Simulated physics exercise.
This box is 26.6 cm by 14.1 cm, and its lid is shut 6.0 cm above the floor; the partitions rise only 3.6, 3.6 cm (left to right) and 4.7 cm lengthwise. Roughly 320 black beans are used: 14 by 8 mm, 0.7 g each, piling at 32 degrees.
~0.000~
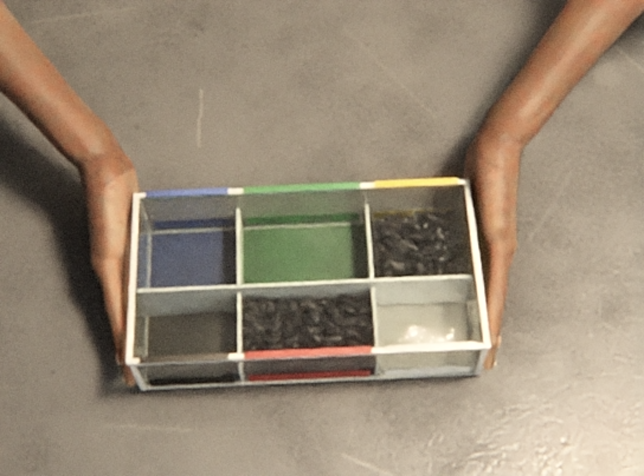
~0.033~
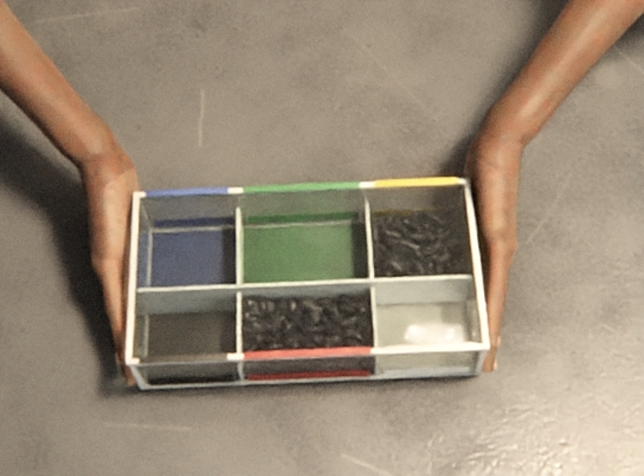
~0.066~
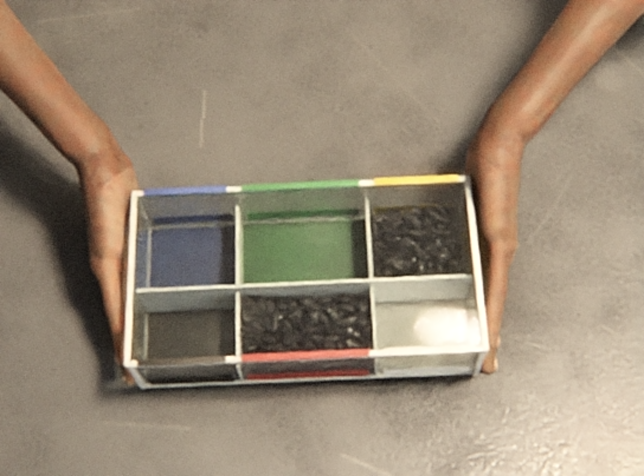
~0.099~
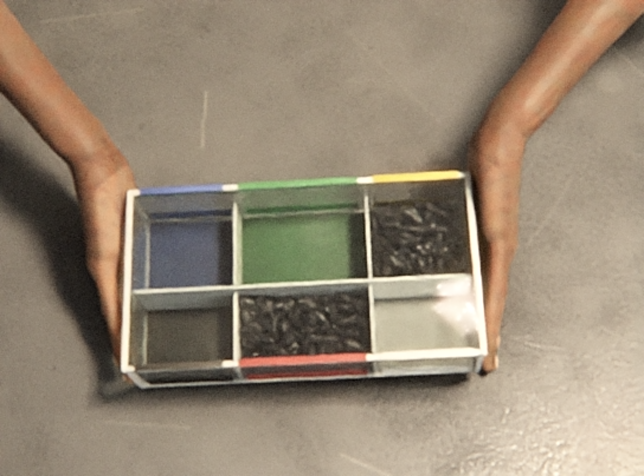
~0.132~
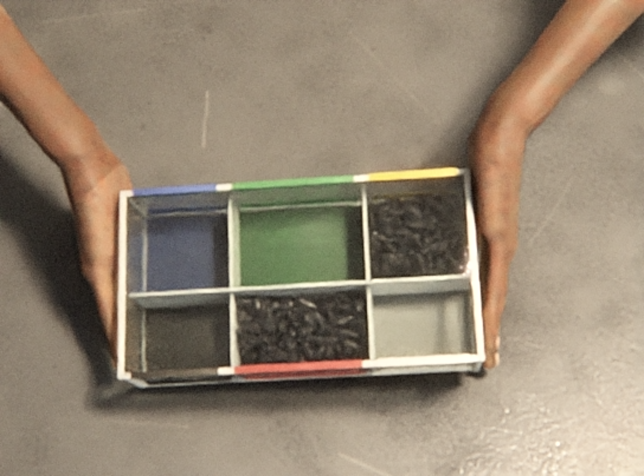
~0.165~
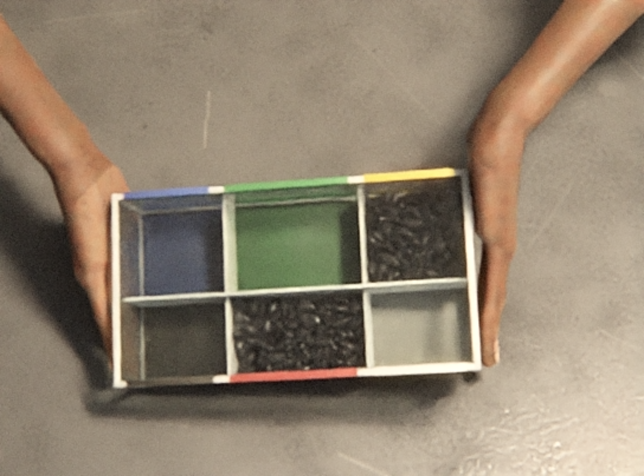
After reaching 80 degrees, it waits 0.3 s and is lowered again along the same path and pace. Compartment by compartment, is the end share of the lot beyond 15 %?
Red compartment: Beyond; blue compartment: Not beyond; green compartment: Not beyond; yellow compartment: Beyond; white compartment: Not beyond; black compartment: Not beyond.
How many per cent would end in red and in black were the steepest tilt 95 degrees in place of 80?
With that change, red ends at 55 percent while black ends at 15 percent.
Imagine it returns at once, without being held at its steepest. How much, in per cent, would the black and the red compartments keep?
Black 0; red 55.
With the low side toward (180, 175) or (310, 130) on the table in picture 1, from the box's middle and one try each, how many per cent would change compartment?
Roughly 30 per cent on the first try and 10 per cent on the second.
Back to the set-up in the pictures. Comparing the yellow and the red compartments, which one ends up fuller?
The red compartment.
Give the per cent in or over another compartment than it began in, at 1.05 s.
Some 15 percent.
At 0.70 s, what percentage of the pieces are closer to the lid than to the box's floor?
Estimate: Near 40 per cent.
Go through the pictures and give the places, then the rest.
The first picture shows box tilt 0 degrees, front corners at (132, 360) and (484, 344); red 55 %, yellow 45 %.
The second picture shows box tilt 1 degrees, front corners at (132, 360) and (483, 345).
The third picture shows box tilt 4 degrees, front corners at (130, 362) and (482, 347), lowest corner left front.
The fourth picture shows box tilt 8 degrees, front corners at (128, 367) and (481, 350), lowest corner left front.
The fifth picture shows box tilt 14 degrees, front corners at (124, 374) and (478, 356), lowest corner left front.
The sixth picture shows box tilt 21 degrees, front corners at (120, 382) and (475, 364), lowest corner left front; red 55 %, yellow 45 %. Its pace works out near 200 degrees a second.
After 0.70 s, tilt 80 degrees; red 55 %, green 5 %, yellow 35 %.
Then, at 1.05 s, tilt 47 degrees; red 60 %, green 5 %, yellow 30 %, white 5 %, black 5 %.
After 1.50 s, tilt 0 degrees; red 60 %, green 5 %, yellow 30 %, white 5 %, black 5 %.
At rest (1.8 s), red 60 %, blue 0 %, green 5 %, yellow 30 %, white 5 %, black 5 %.
